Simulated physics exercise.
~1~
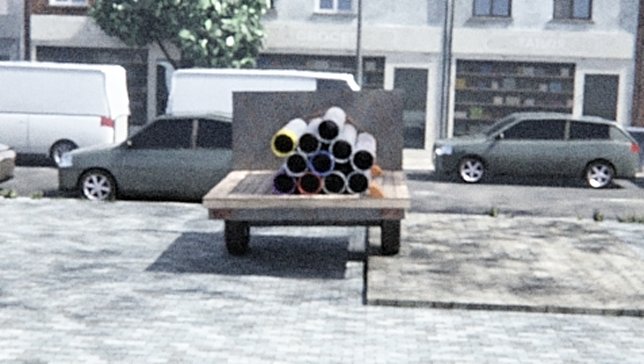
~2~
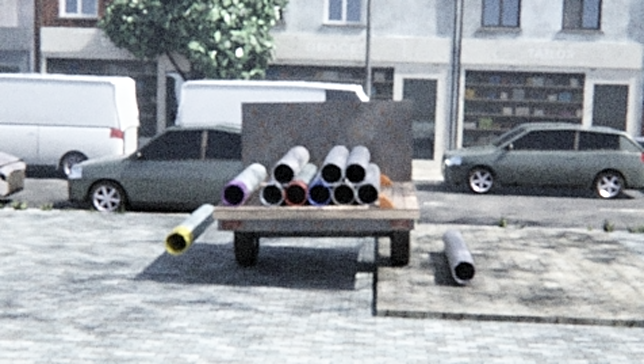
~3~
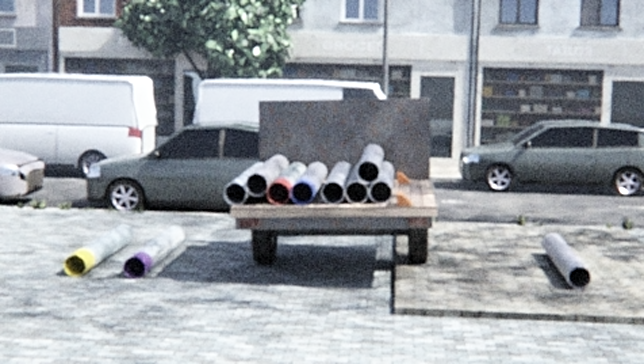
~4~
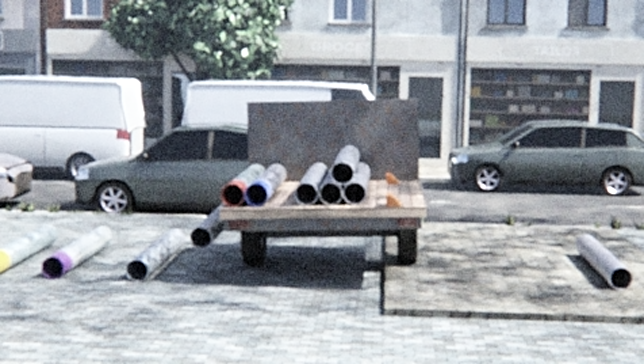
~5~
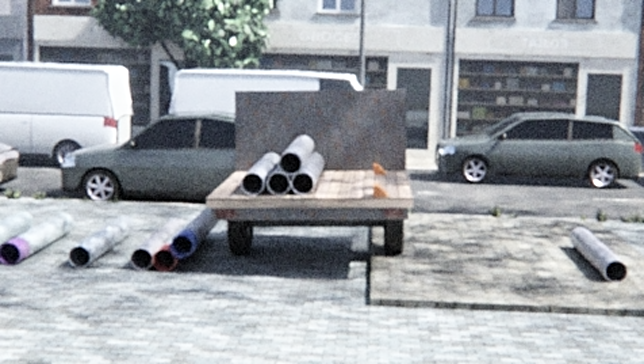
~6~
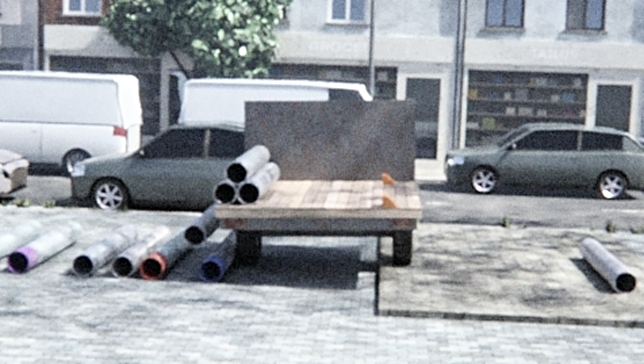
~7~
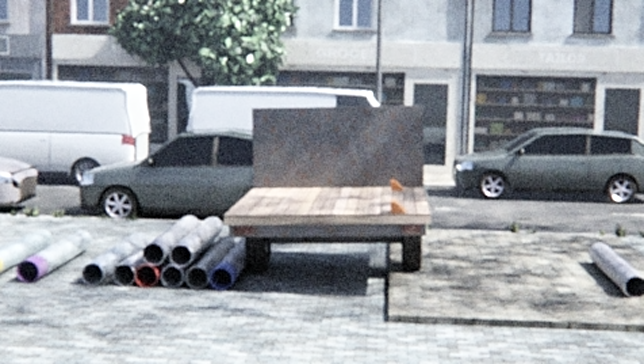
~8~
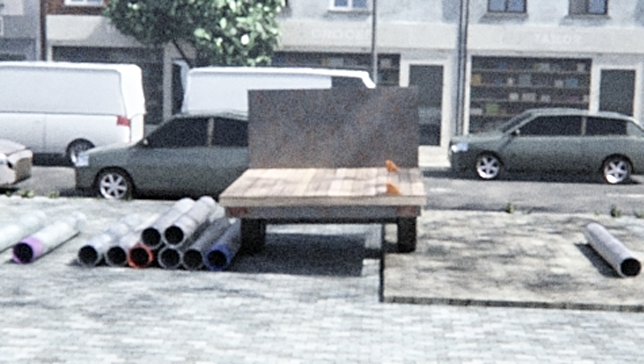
A flat farm trailer stood with a stack of steel pipes that spread and rolled off, one dropping to the right and the rest tumbling off the left side, until the deck was empty and the pipes lay still on the ground.
